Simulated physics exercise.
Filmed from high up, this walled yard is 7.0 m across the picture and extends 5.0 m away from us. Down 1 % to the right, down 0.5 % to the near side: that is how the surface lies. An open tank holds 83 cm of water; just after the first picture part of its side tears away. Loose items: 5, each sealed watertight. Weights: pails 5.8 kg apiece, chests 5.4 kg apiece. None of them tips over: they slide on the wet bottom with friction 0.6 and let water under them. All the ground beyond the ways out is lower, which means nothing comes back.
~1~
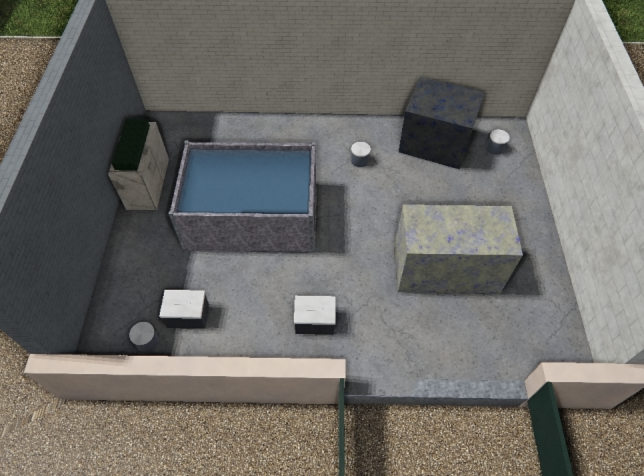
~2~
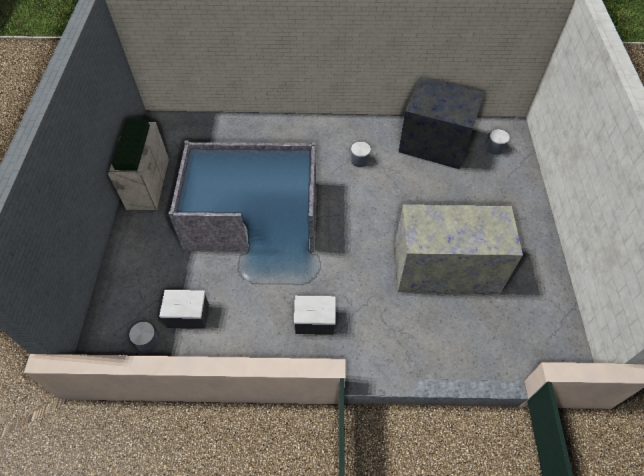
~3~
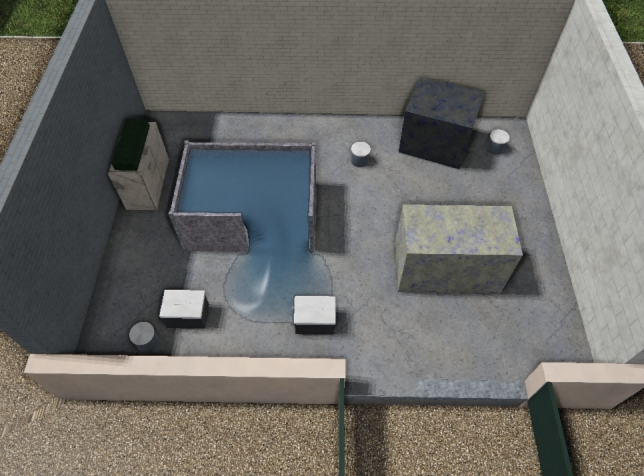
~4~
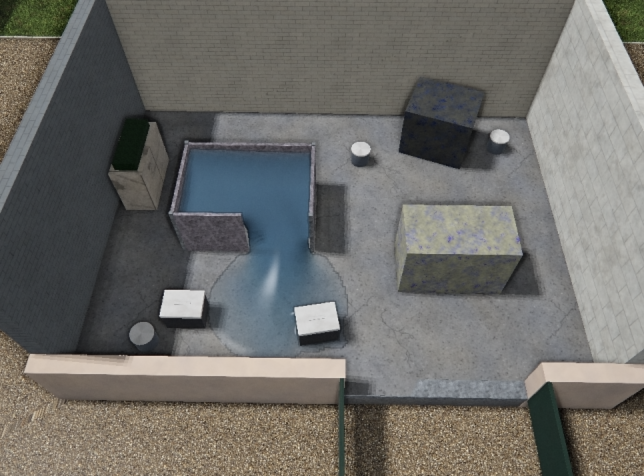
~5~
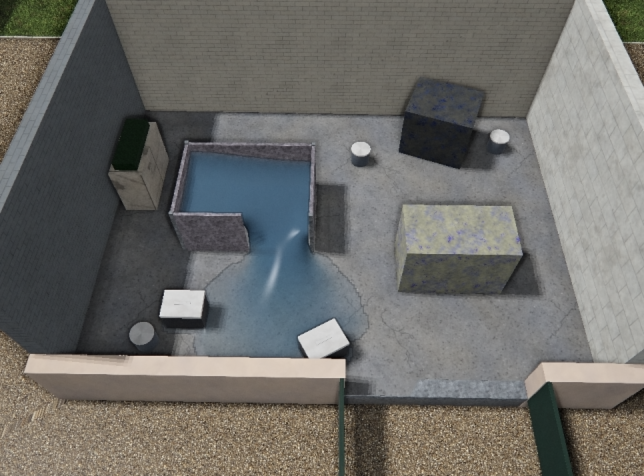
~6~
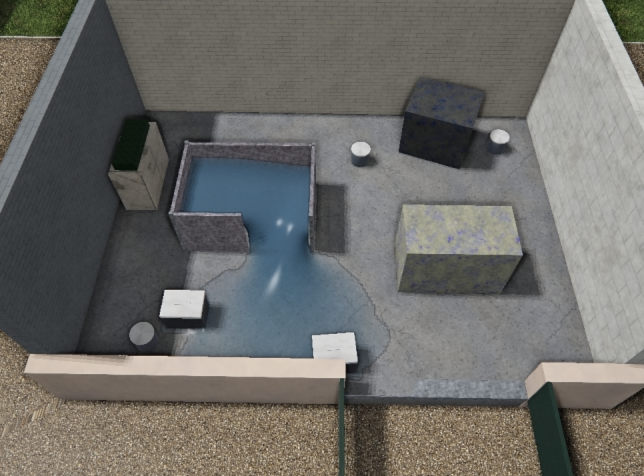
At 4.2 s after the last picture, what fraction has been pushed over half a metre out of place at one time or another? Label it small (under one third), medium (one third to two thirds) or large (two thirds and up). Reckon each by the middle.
Medium.
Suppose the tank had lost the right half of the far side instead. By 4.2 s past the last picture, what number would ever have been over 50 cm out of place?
Result: 2 of them.
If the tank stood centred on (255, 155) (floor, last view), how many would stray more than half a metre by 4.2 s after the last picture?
That would give 3.
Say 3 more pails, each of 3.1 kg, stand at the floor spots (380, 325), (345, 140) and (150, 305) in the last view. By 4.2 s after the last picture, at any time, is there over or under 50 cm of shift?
One after another they come out above it, inside the limit, above it.
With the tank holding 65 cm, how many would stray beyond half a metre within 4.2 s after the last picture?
With that change, 3 of them.
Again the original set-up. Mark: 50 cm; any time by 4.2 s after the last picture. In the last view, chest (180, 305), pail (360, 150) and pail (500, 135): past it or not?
Result, in order: Overshooting / undershooting / undershooting.
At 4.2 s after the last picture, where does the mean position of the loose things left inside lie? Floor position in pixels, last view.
(316, 177).
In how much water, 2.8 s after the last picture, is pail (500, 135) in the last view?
Roughly 0 cm.
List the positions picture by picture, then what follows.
In the first picture, a chest at (315, 309) rests on the ground; a pail at (361, 149) rests on the ground; water covers 2.5 m2; 0 of 5 have shifted.
In the second picture, a chest at (315, 309), on the bottom; a pail at (361, 149), on the bottom; water covers 3.1 m2; 0 of 5 have shifted.
In the third picture, a chest at (315, 309), on the bottom; a pail at (361, 149) rests on the ground; 4.0 m2 under water; 0 of 5 have shifted.
In the fourth picture, a chest at (317, 318) rests on the ground, 14 cm from its start; a pail at (361, 149), on the bottom; 5.1 m2 under water; 1 of 5 have shifted.
In the fifth picture, a chest at (323, 340), on the bottom, 47 cm from its start; a pail at (361, 149) rests on the ground; water covers 6.1 m2; 1 of 5 have shifted.
In the sixth picture, a chest at (335, 348), on the bottom, 64 cm from its start; a pail at (361, 149) rests on the ground; water covers 6.8 m2; 1 of 5 have shifted.
Then, 0.4 s after the last picture 1 of 5 are over 50 cm from their spots; 1 afloat.
Then, 1.5 s after the last picture 2 of 5 are over 50 cm from their spots; 0 afloat.
Then, 2.8 s after the last picture 3 of 5 are over 50 cm from their spots; 1 afloat.
Then, 4.2 s after the last picture 3 of 5 are over 50 cm from their spots, and 3 have been at some point; 1 afloat.
